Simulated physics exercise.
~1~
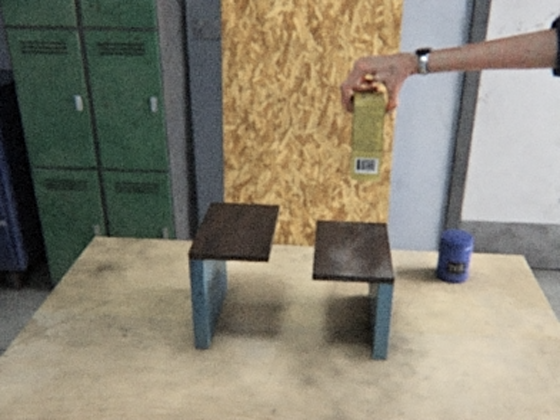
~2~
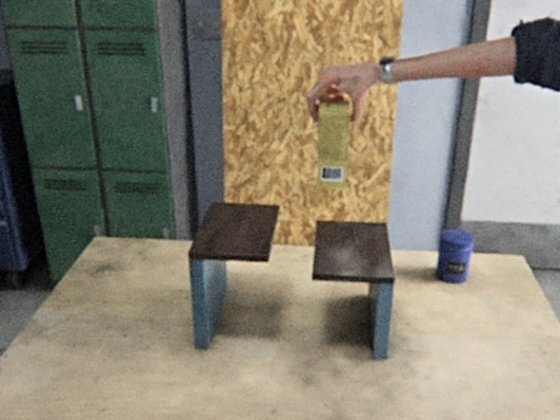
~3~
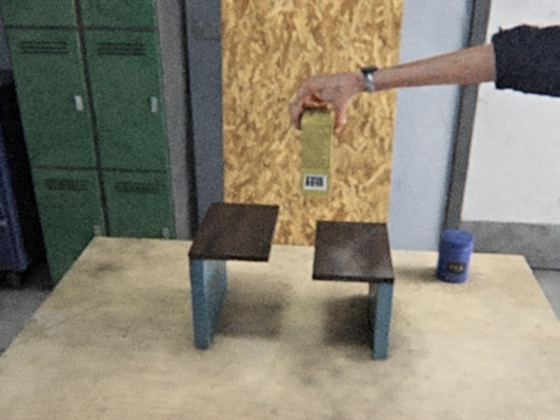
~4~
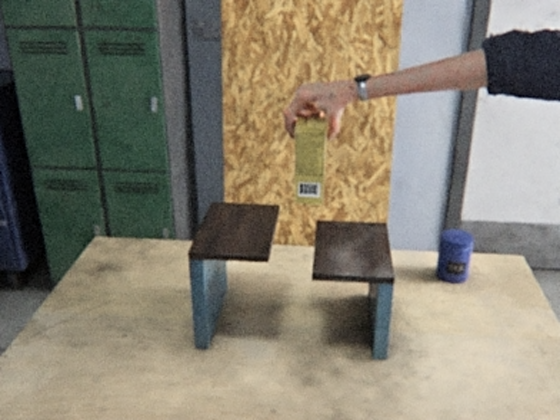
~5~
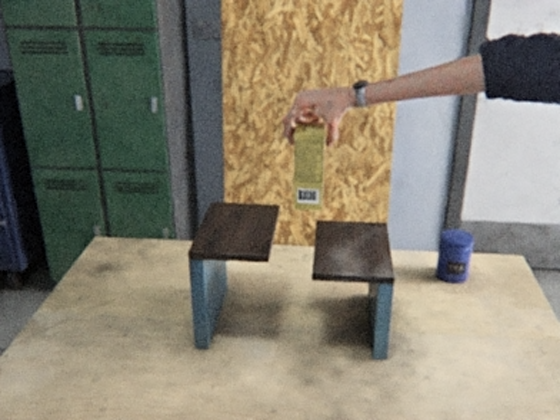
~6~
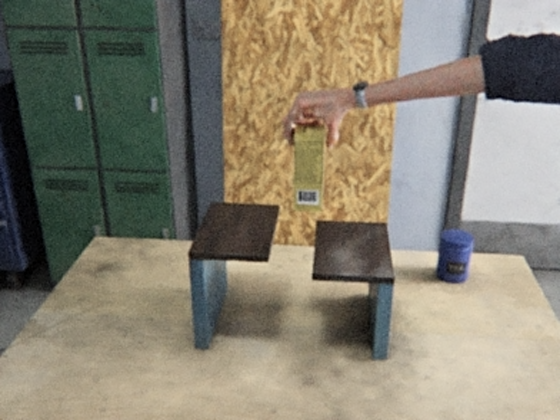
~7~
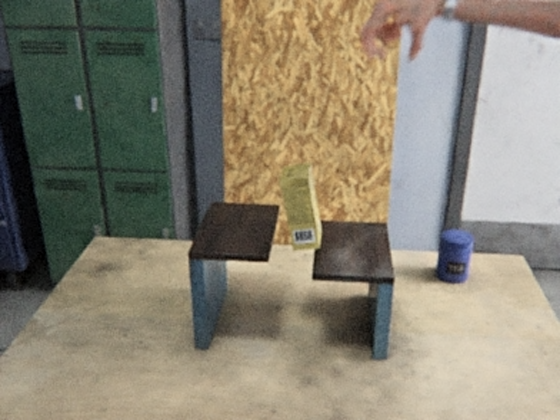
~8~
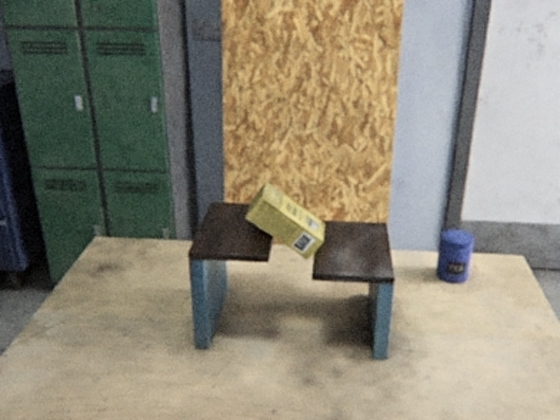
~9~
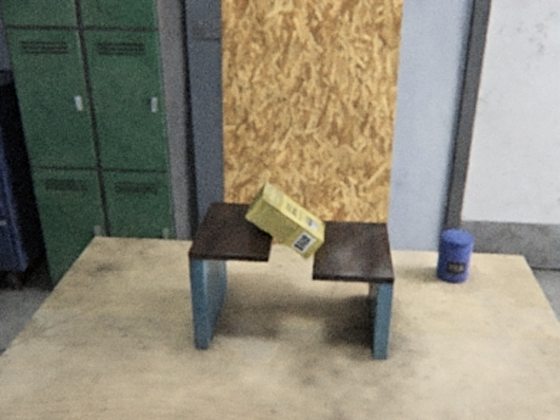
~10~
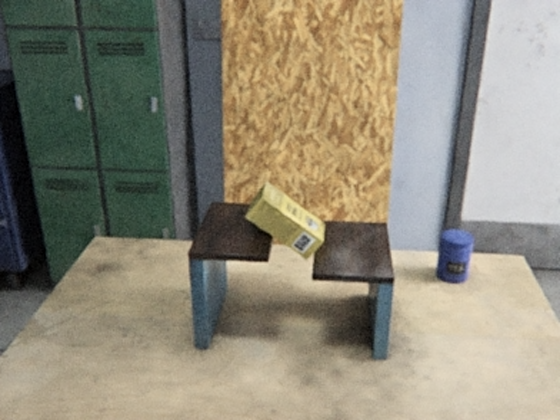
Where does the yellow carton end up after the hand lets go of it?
It does not pass down through the gap but lodges there, lying slanted between the two dark tops.
In a room with green lockers and a chipboard panel at the back, a fixed view from the front looks slightly down on a pale wooden table. Two dark-topped stands with blue supports face each other across a gap, and a blue jar sits to the right. A hand reaching in from the right carries an upright yellow carton leftward, lowers it above the gap and holds it there. The hand lets go and draws back as the carton drops and starts to lean. It tips over to the left and comes to rest slanted across the gap, while the jar stays put.
